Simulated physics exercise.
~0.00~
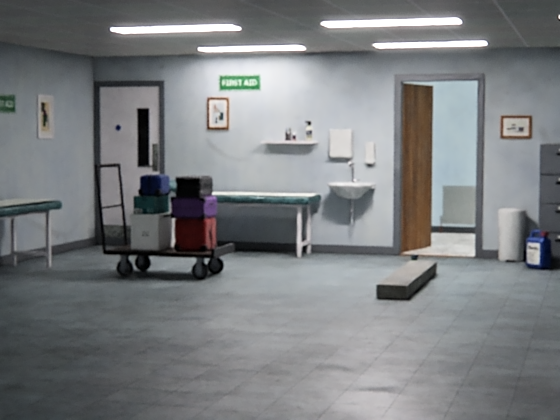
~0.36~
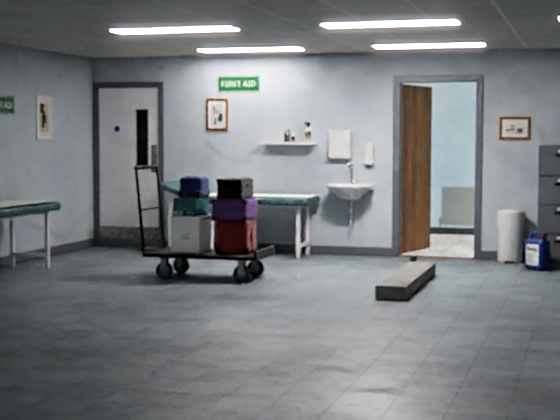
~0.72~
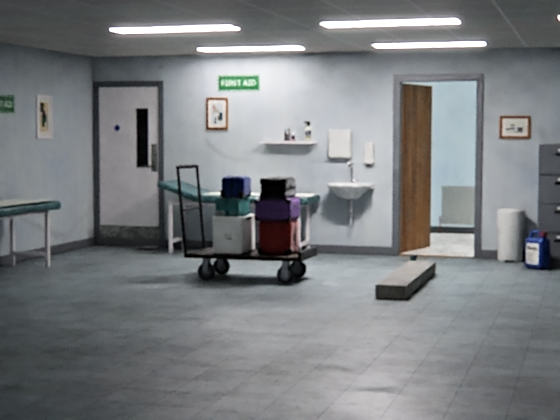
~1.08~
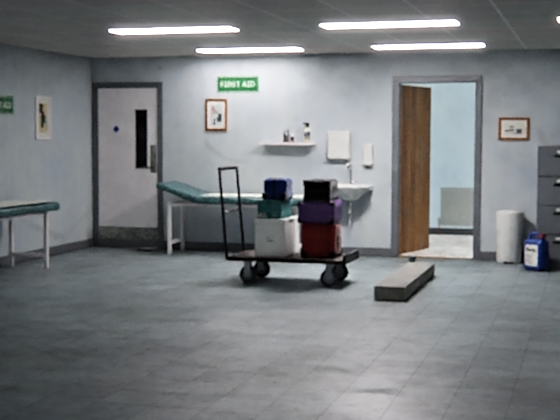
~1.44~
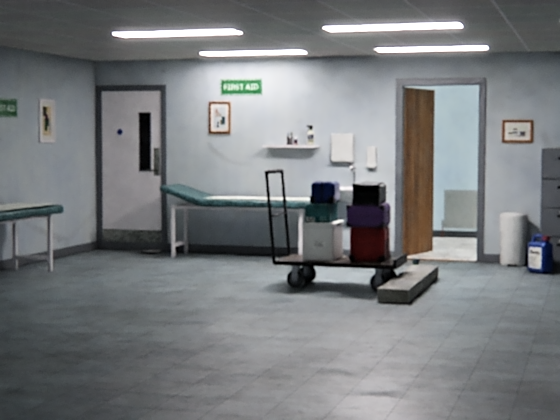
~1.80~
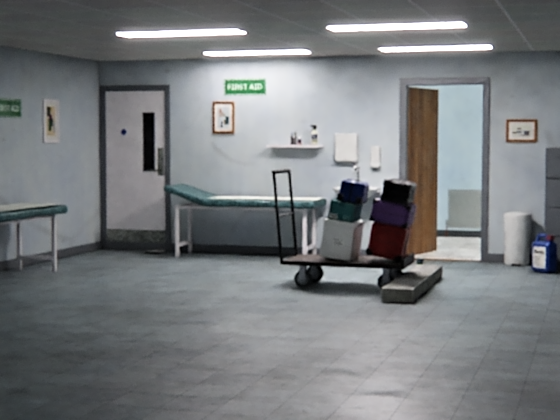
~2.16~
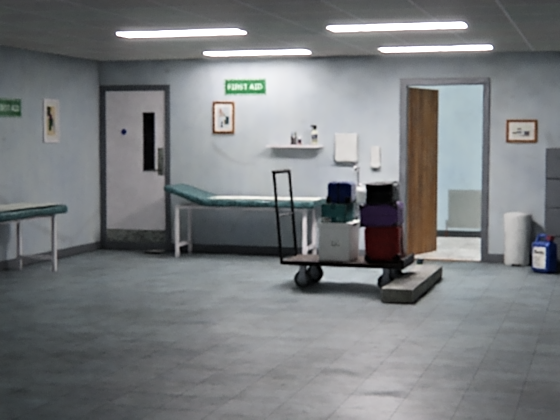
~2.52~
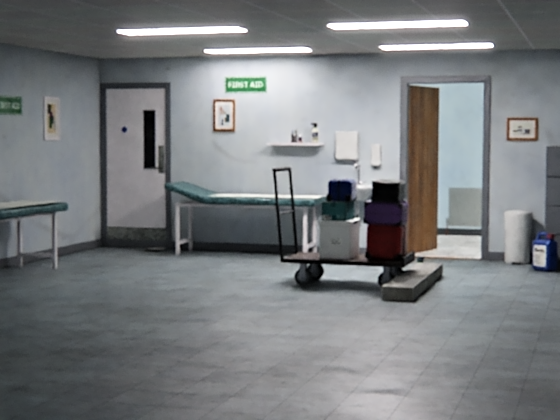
The clip shows a flat trolley stacked with coloured suitcases and boxes rolling right across a first aid room until it meets a low raised sill and stops. The load tips forward toward the right, then rocks back and settles upright, with everything still on the deck.
